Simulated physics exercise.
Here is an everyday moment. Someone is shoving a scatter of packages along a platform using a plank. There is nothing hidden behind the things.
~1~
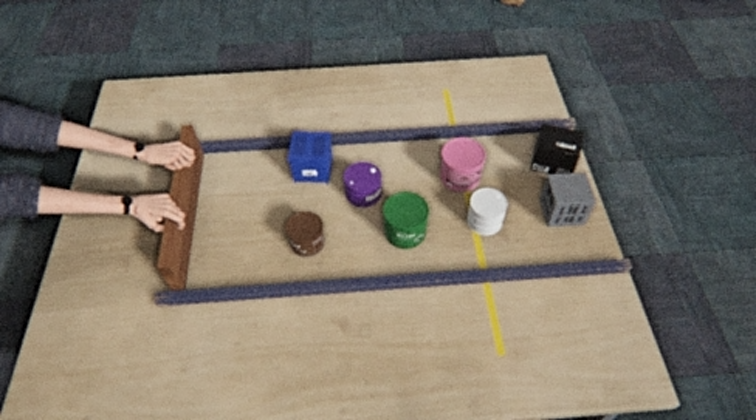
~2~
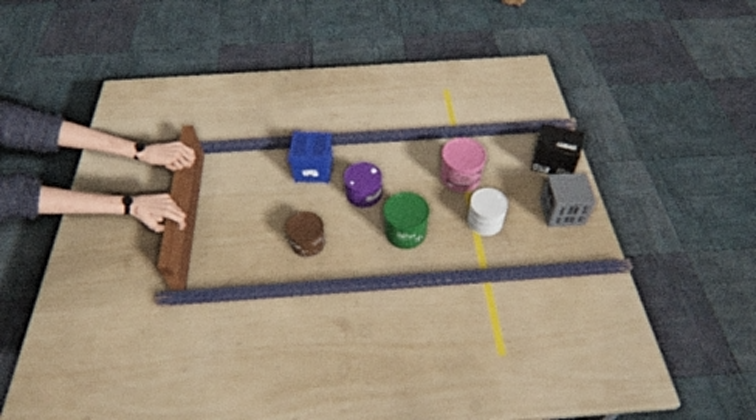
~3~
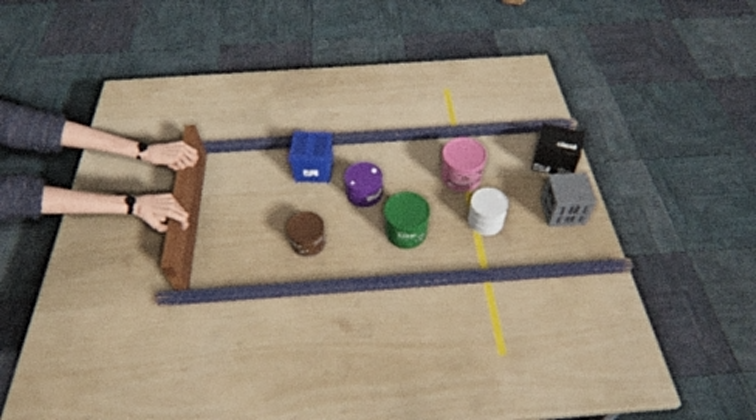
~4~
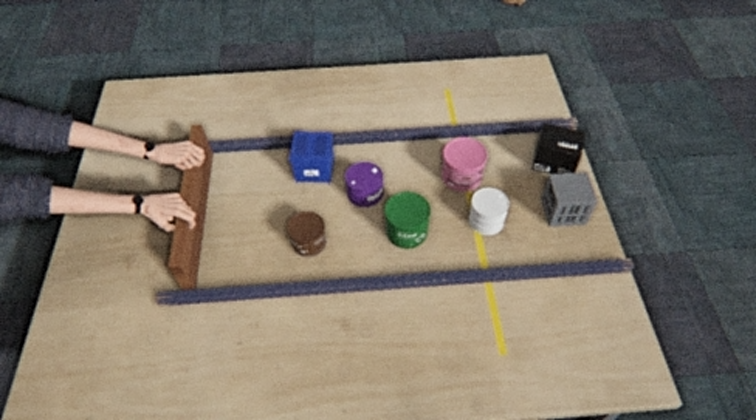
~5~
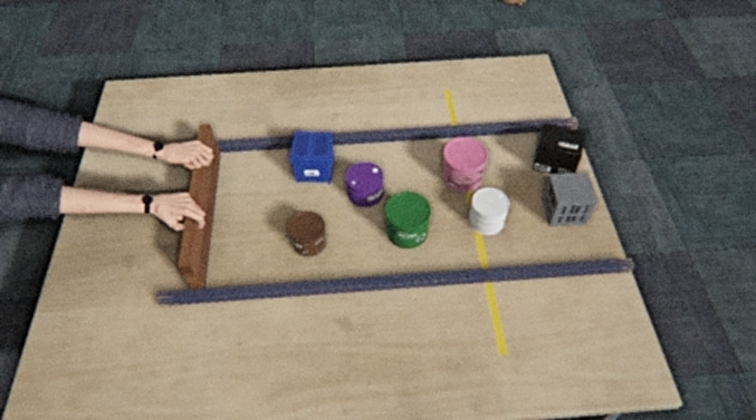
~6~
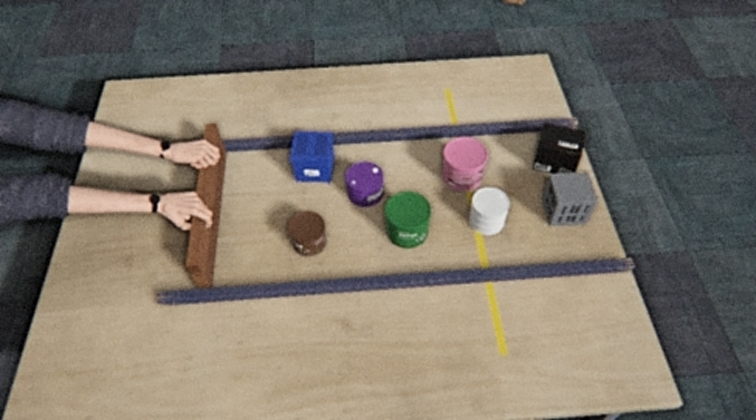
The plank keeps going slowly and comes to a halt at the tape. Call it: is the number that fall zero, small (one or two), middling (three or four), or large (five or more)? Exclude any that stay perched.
It is zero.
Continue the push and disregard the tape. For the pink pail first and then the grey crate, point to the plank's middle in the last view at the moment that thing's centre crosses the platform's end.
For the pink pail, about (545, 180); for the grey crate, about (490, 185).
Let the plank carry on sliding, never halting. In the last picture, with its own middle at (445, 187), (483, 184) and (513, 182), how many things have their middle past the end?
Respectively 0, 0 and 2.
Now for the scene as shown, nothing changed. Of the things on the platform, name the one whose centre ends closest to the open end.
Nearest at the end: The grey crate.
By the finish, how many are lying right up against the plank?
Result: 3 in all.
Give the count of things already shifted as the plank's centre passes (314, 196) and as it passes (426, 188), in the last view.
I count 2 first and 6 after.
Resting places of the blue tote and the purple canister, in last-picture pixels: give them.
In the last picture the blue tote sits around (482, 145) and the purple canister around (487, 177).
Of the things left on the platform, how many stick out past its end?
You'd get 1.
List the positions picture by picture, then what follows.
The first picture shows black parcel (557, 151); grey crate (566, 200); white canister (487, 212); plank (183, 204); tape (469, 200).
The second picture shows grey crate (567, 200); pink pail (462, 166).
The third picture shows white canister (487, 212); plank (187, 204).
The fourth picture shows black parcel (558, 151); blue tote (313, 158).
The fifth picture shows grey crate (568, 200); brown pail (308, 235).
The sixth picture shows black parcel (559, 151); grey crate (569, 200); white canister (489, 211); plank (209, 203); tape (471, 200).
A little later, none off yet; black parcel at rest near (559, 151); grey crate at rest near (569, 200); white canister at rest near (489, 211).
Next, none off yet; black parcel at rest near (559, 151); grey crate at rest near (569, 200); white canister shifted about its own width near (519, 206).
When it is over, the number that fall off is zero.
